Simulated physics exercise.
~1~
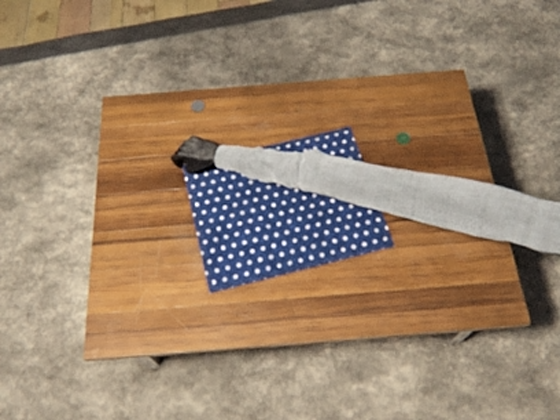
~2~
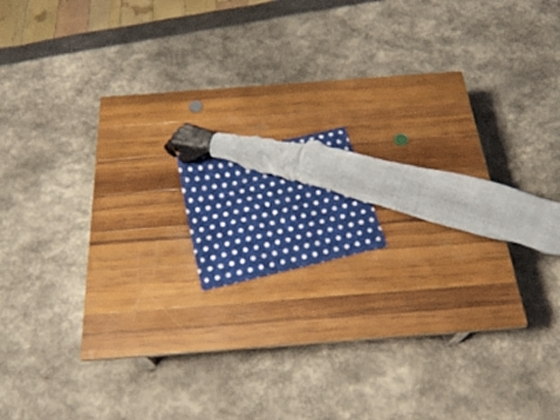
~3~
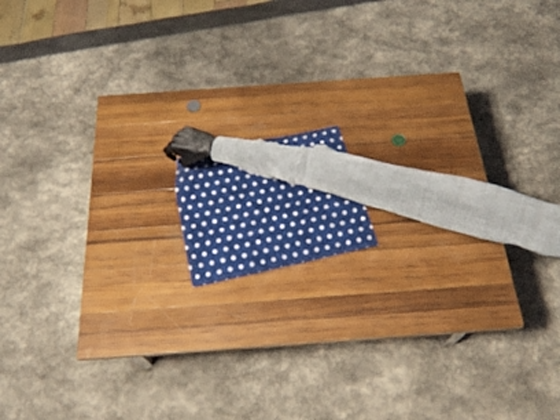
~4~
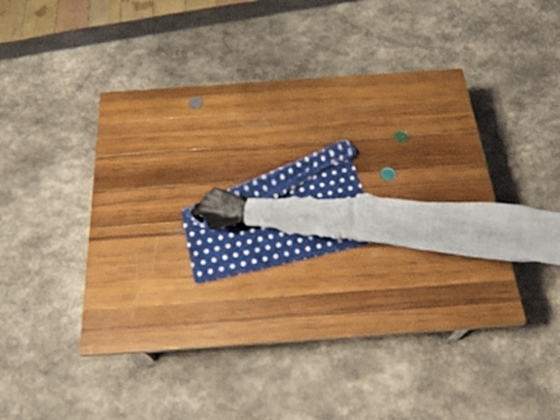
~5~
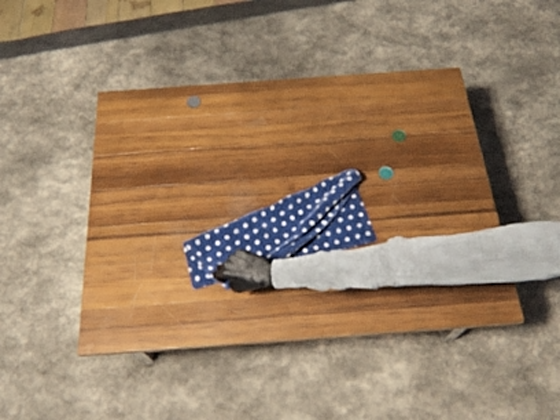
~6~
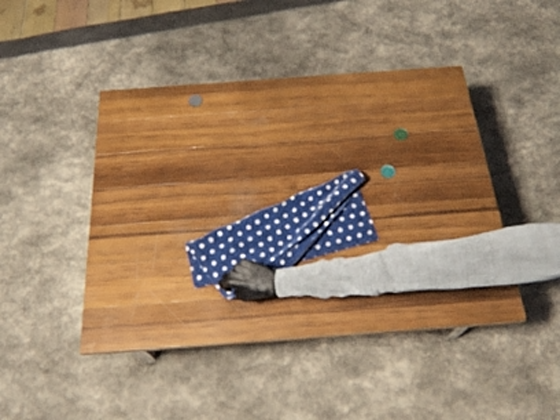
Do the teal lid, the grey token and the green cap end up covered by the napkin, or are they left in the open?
All three are left in the open. The teal lid lies just beyond the right end of the folded napkin, and the grey token and green cap still show farther up the table.
On a wooden dining table standing on a grey floor, a dark hand in a pale sleeve reaches in from the right to the upper left corner of a blue napkin with white dots. The cloth shifts slightly to the left while the hand stays at that corner. The hand then draws the corner down towards the near edge, folding the top of the napkin over and leaving a slanting upper edge. As the arm moves lower, a teal lid comes into view beside the cloth. At the end the napkin lies folded and creased, with the hand still resting at its lower left, and the lid, a grey token and a green cap all uncovered.
